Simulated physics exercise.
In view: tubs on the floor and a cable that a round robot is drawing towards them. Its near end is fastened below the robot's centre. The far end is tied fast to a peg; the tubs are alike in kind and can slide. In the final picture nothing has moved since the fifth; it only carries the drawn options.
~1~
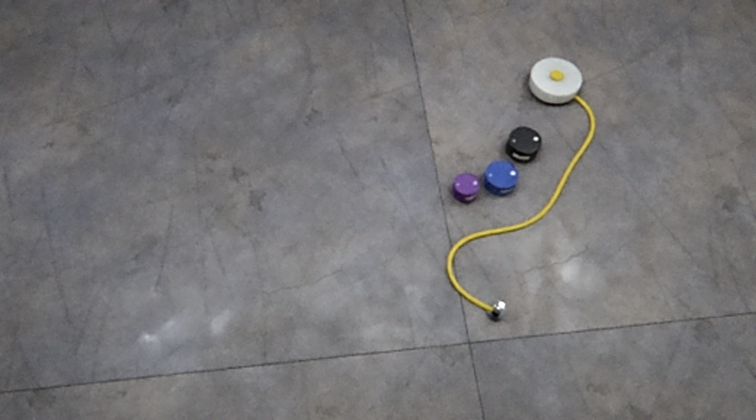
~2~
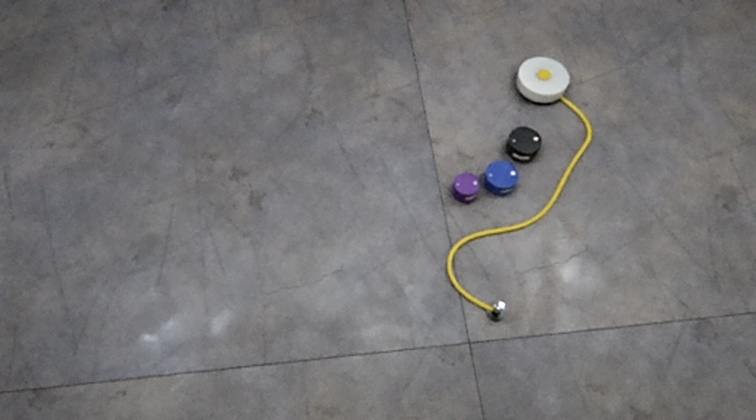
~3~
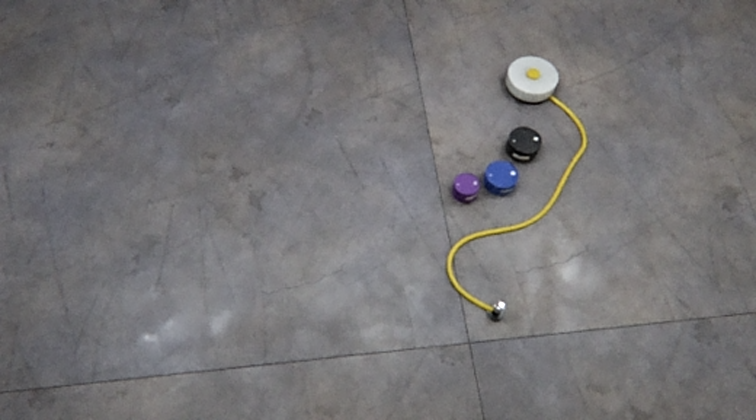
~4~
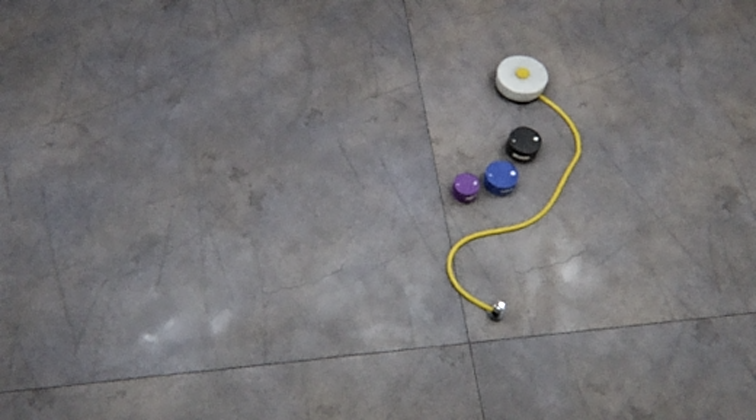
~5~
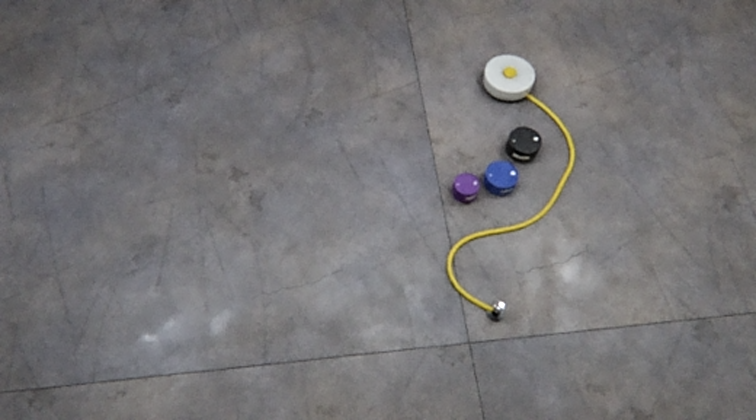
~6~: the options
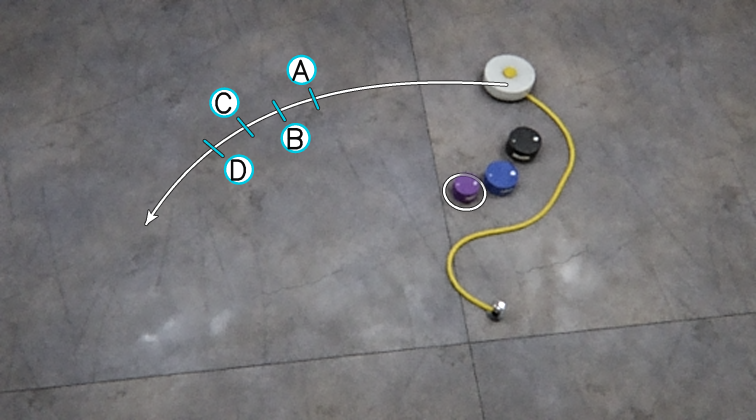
In the video, a round white robot with a yellow centre slides steadily left across a grey floor, drawing along one end of a curved yellow cable, while the peg at its other end and the purple, blue and black tubs stay still.
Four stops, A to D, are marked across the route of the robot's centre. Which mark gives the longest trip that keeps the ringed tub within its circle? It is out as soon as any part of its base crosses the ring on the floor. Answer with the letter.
No farther than A.
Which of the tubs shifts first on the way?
The black tub.
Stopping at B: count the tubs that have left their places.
Three.
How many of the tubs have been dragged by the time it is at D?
By then, three.
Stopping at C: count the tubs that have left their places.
Three.
On the copy, A at (314, 99); B at (279, 111); C at (245, 127); D at (214, 148); the ring at (465, 192); the route from (506, 85) via (306, 101) to (146, 224).
On A. First, robot (439, 76); purple tub (466, 188).
Then, robot (372, 81); purple tub (466, 188); black tub (517, 147).
Finally, robot (313, 93); blue tub (496, 180); purple tub (466, 188); black tub (472, 159); the purple tub is still in its ring.
By contrast, B drags the ringed tub to (449, 193); C drags the ringed tub to (431, 202); D drags the ringed tub to (415, 214).
